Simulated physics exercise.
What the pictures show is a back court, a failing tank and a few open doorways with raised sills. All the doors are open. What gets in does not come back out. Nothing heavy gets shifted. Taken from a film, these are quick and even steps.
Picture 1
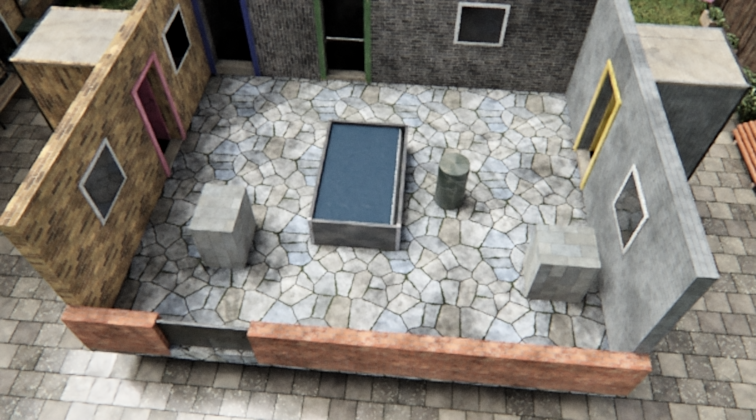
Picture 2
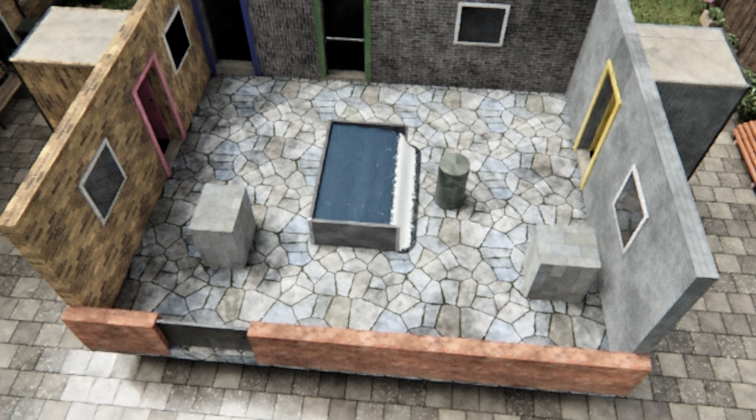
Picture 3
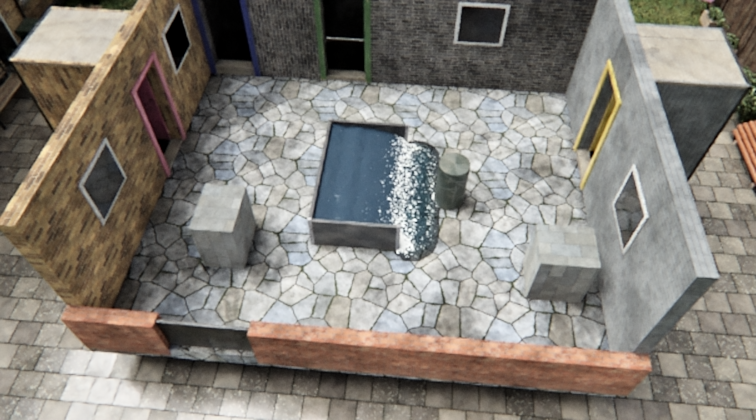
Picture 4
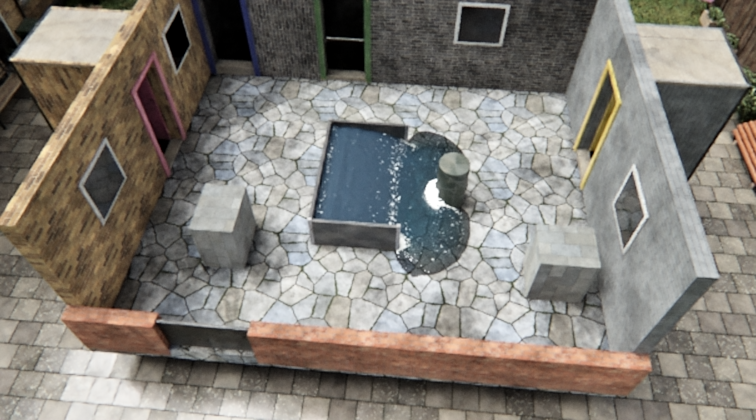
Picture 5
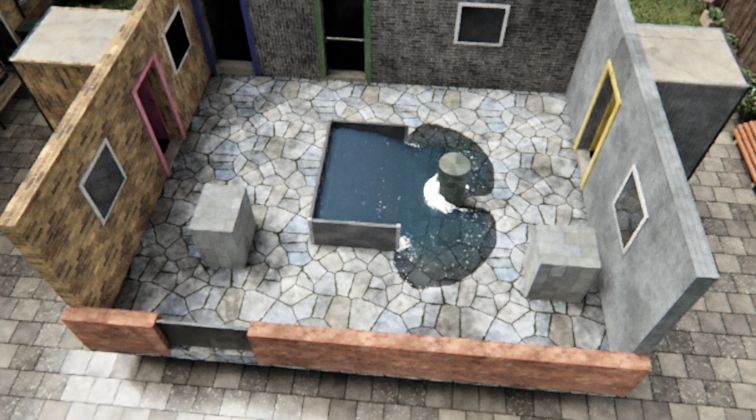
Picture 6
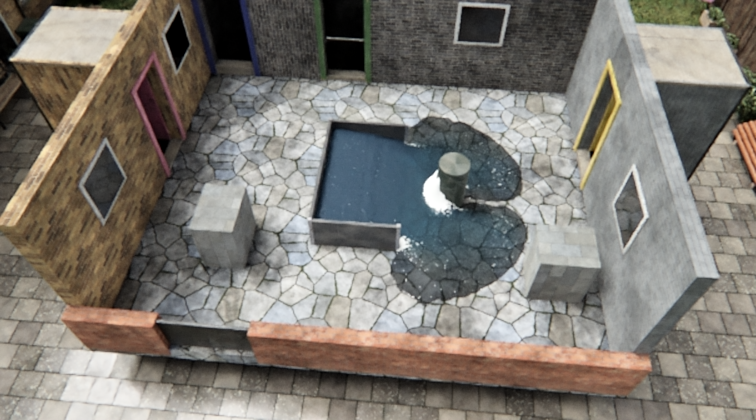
The video shows a walled stone-paved courtyard with a rectangular tank of still water; its right side opens and water pours out, reaches a dark green cylinder, splashes white against it, and spreads around both sides across the paving.
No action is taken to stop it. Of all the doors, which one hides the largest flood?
That would be the yellow door.
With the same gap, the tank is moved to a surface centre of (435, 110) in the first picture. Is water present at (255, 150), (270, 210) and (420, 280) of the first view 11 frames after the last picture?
In the order given: Not reached, not reached and not reached.
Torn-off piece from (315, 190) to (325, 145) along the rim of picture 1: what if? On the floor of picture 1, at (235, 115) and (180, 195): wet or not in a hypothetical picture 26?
Point one soaked, point two soaked.
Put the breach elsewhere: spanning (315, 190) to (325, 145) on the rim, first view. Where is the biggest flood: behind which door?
That would be the pink door.
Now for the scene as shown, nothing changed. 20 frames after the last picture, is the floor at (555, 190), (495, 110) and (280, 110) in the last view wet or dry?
The first spot is swamped, the second swamped and the third spared.
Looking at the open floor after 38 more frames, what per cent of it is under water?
It should be close to 60 %.
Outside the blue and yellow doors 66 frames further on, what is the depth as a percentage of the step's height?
Approx. 20 % then 40 %.
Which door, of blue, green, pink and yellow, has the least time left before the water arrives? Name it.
I'd go with the door marked yellow.
A moment on, water covers 30 % of the floor; blue door not reached, pink door not reached, green door not reached, yellow door a trickle in.
Next, water covers 40 % of the floor; blue door not reached, pink door not reached, green door not reached, yellow door some in.
Then, water covers 45 % of the floor; blue door not reached, pink door not reached, green door not reached, yellow door a lot in.
Later, water covers 60 % of the floor; blue door not reached, pink door not reached, green door wet at the sill, nothing in, yellow door a lot in.
In the end, water covers 90 % of the floor; blue door wet at the sill, nothing in, pink door wet at the sill, nothing in, green door wet at the sill, nothing in, yellow door a lot in; the yellow door has let in the most.
